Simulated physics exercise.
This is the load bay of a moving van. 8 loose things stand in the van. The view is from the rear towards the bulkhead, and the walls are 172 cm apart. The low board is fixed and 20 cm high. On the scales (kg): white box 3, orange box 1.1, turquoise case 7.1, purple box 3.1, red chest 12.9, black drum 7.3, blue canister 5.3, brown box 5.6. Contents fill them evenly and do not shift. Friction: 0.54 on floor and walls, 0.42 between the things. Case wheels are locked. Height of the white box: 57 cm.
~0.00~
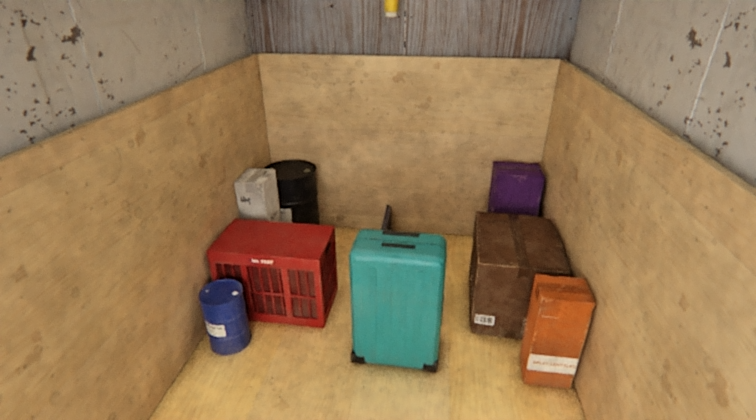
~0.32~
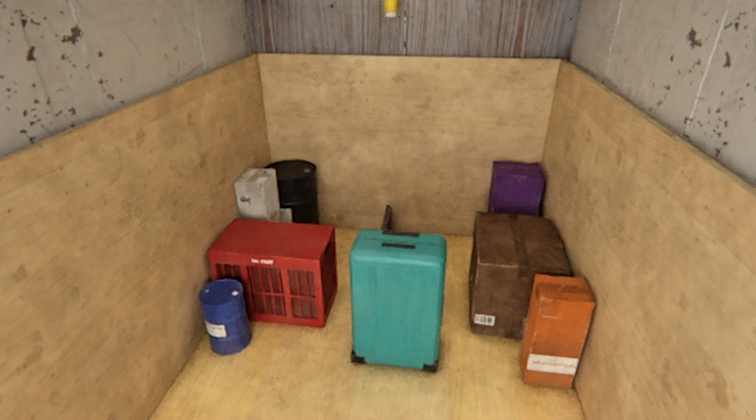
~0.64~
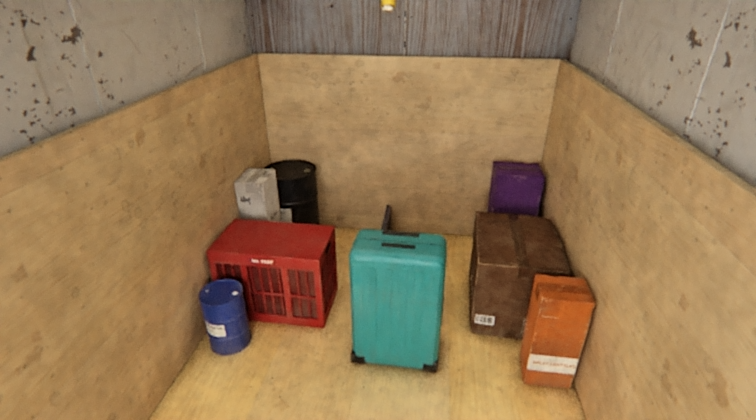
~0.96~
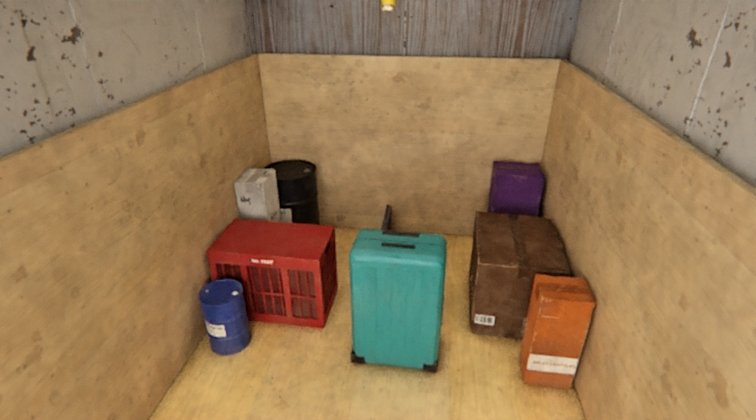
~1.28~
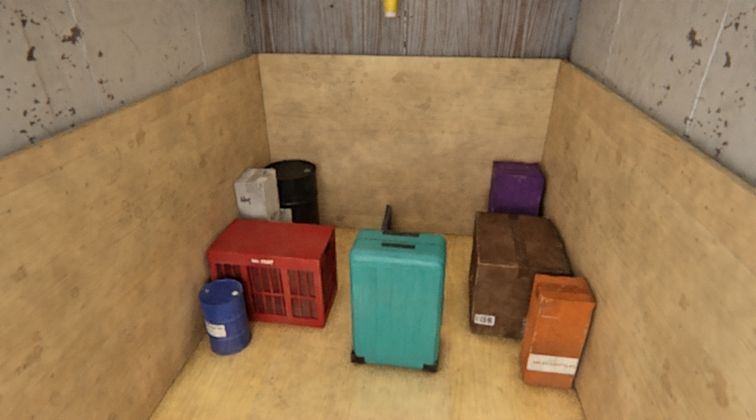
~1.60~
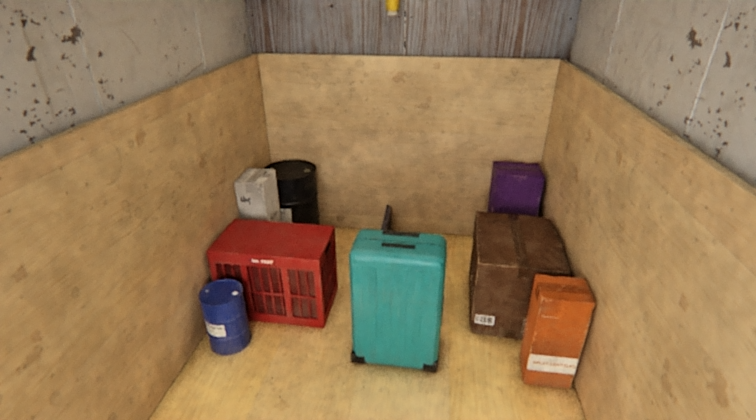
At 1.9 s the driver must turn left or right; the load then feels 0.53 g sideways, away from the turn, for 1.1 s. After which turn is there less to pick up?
Less is lost turning left.
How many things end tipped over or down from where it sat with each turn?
Left: 1; right: 2.
Turning left. At 2.40 s, force 0.53 g right; white box 20° off upright near (278, 220); purple box 4° off upright.
After 2.60 s, force 0.53 g right; white box 69° off upright near (321, 240); purple box 3° off upright.
After 2.90 s, force 0.21 g right; white box on its side near (330, 254); purple box moved 2 cm.
In the end (3.8 s), toppled in the van, white box; the other 7 under 15 cm from the start. In the last view, white box near (330, 254), orange box near (555, 333).
Turning right instead, orange box and purple box tipped over or down from where it sat, 2 of 8 in all.
